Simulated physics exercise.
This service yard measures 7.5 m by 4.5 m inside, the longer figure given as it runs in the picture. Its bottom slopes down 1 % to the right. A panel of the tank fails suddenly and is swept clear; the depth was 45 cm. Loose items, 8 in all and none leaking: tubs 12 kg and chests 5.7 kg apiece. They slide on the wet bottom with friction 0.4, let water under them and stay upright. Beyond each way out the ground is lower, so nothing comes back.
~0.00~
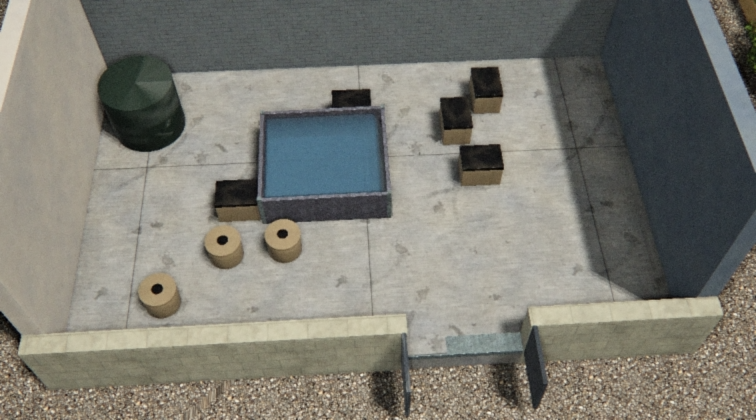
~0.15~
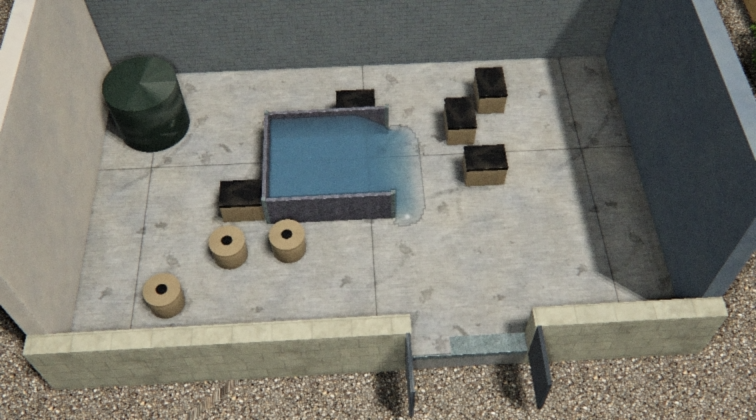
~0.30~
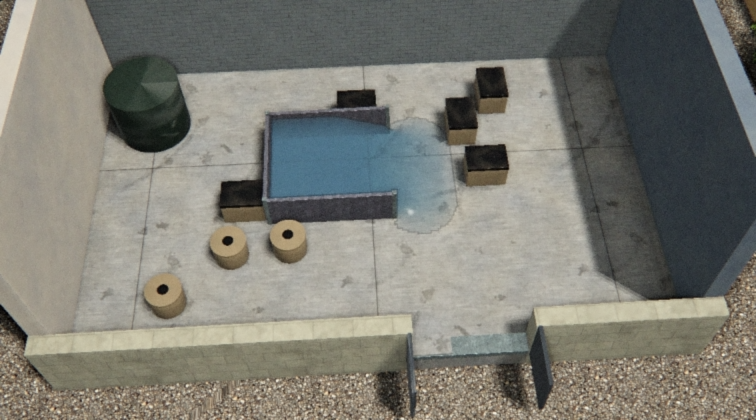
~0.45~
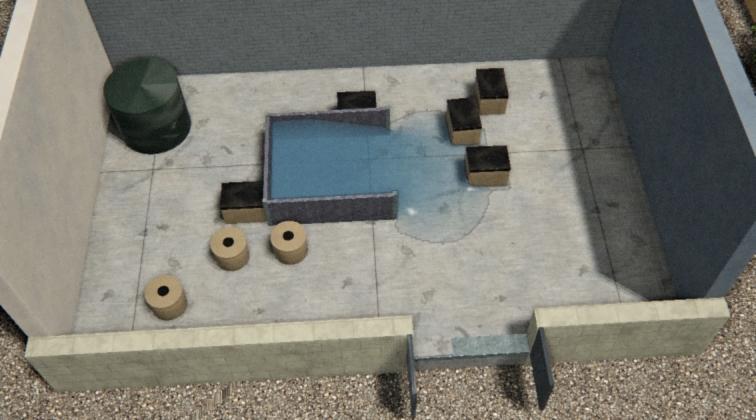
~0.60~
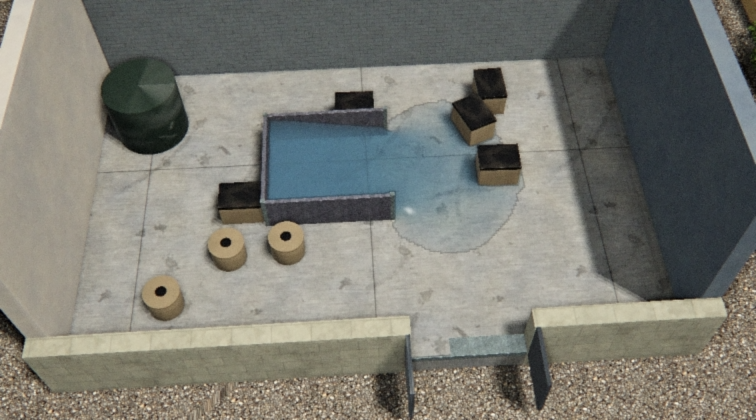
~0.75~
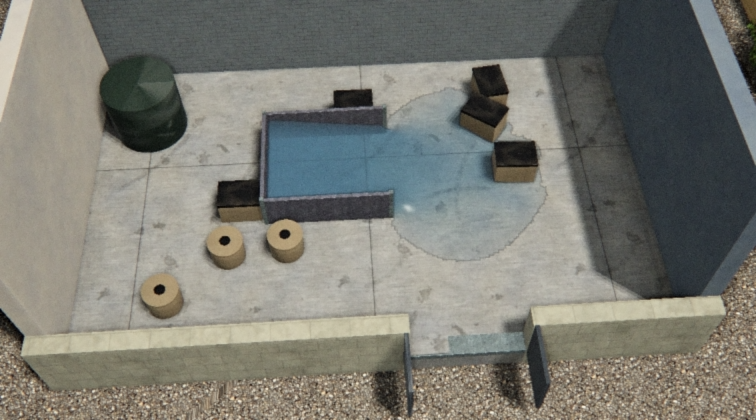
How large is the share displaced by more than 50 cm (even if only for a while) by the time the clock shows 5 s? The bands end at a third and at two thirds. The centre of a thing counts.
It is one to two thirds.
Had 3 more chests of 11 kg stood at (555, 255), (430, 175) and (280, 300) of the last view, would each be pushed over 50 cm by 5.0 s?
In turn: Past it, past it, under.
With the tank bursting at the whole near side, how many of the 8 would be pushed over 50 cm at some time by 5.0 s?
Then 2.
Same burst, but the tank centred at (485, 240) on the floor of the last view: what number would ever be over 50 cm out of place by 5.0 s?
In that case 1 of them.
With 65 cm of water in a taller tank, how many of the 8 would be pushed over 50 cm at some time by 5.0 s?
In that case 3 of them.
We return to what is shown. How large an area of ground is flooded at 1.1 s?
Roughly 10.0 m2.
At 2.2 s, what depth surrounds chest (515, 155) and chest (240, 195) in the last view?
Roughly 13 and 0 cm.
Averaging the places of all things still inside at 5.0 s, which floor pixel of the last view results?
Near (378, 191).
After 1.1 s 2 of 8 are over 50 cm from their spots; 0 afloat.
After 2.2 s 3 of 8 are over 50 cm from their spots; 3 afloat.
After 3.5 s 3 of 8 are over 50 cm from their spots; 3 afloat.
After 5.0 s 2 of 8 are over 50 cm from their spots, and 3 have been at some point; 3 afloat.
